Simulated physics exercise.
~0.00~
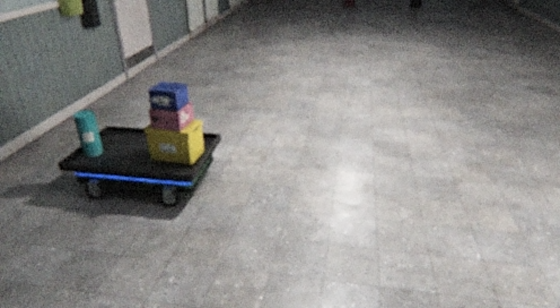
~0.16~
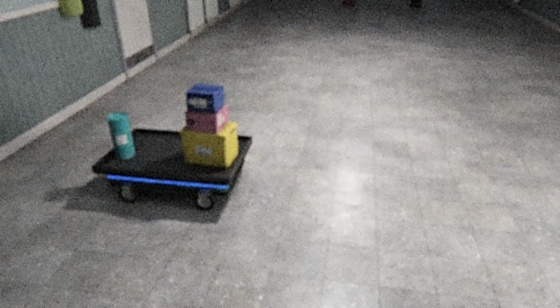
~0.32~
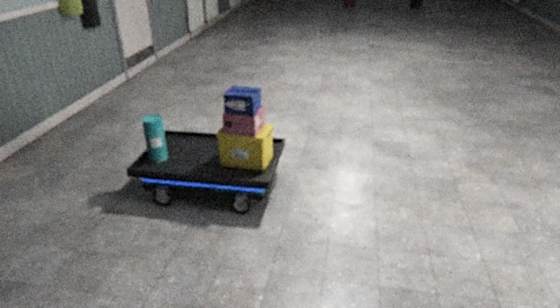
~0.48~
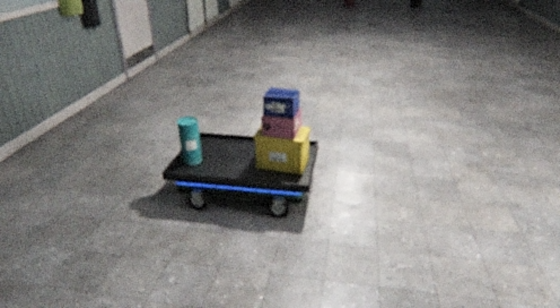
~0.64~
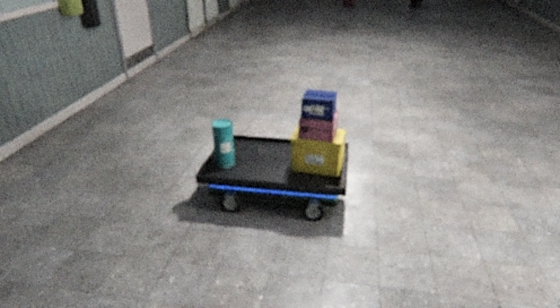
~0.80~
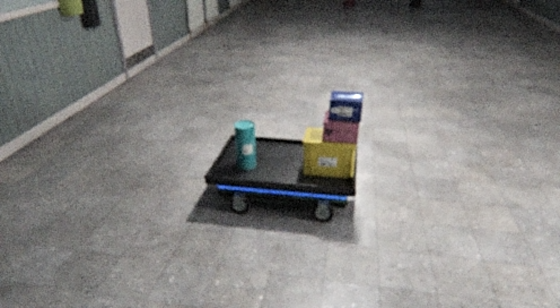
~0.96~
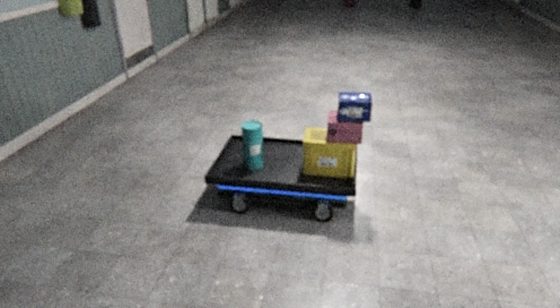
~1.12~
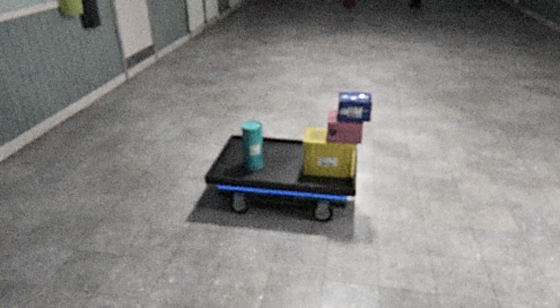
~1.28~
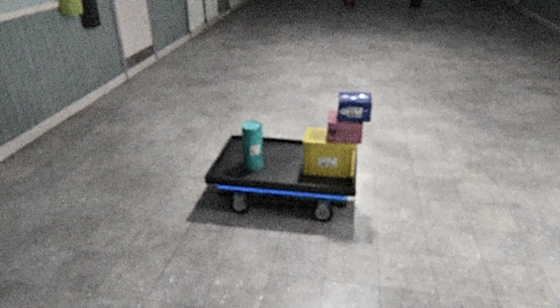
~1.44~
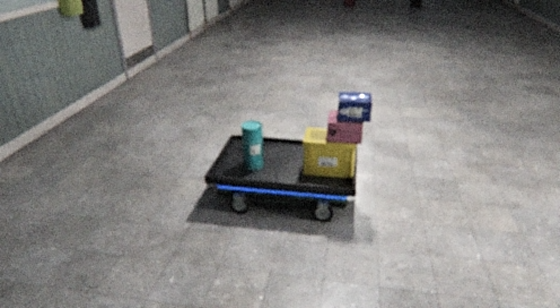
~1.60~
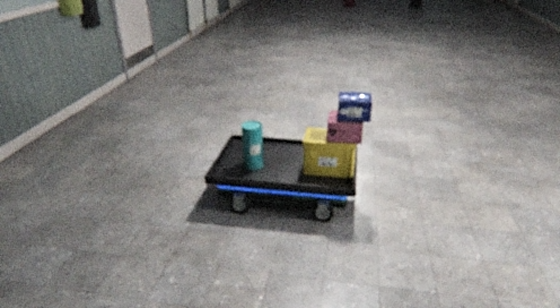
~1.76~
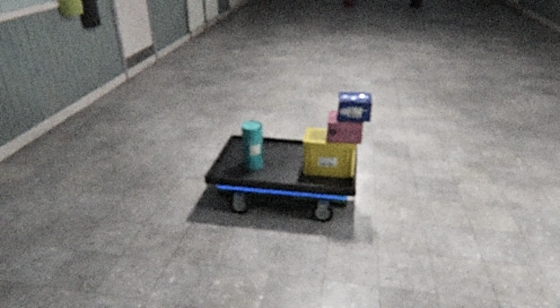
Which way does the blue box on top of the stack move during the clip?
The blue box moves to the right, riding along with the cart and then sliding a little further that way as the cart stops.
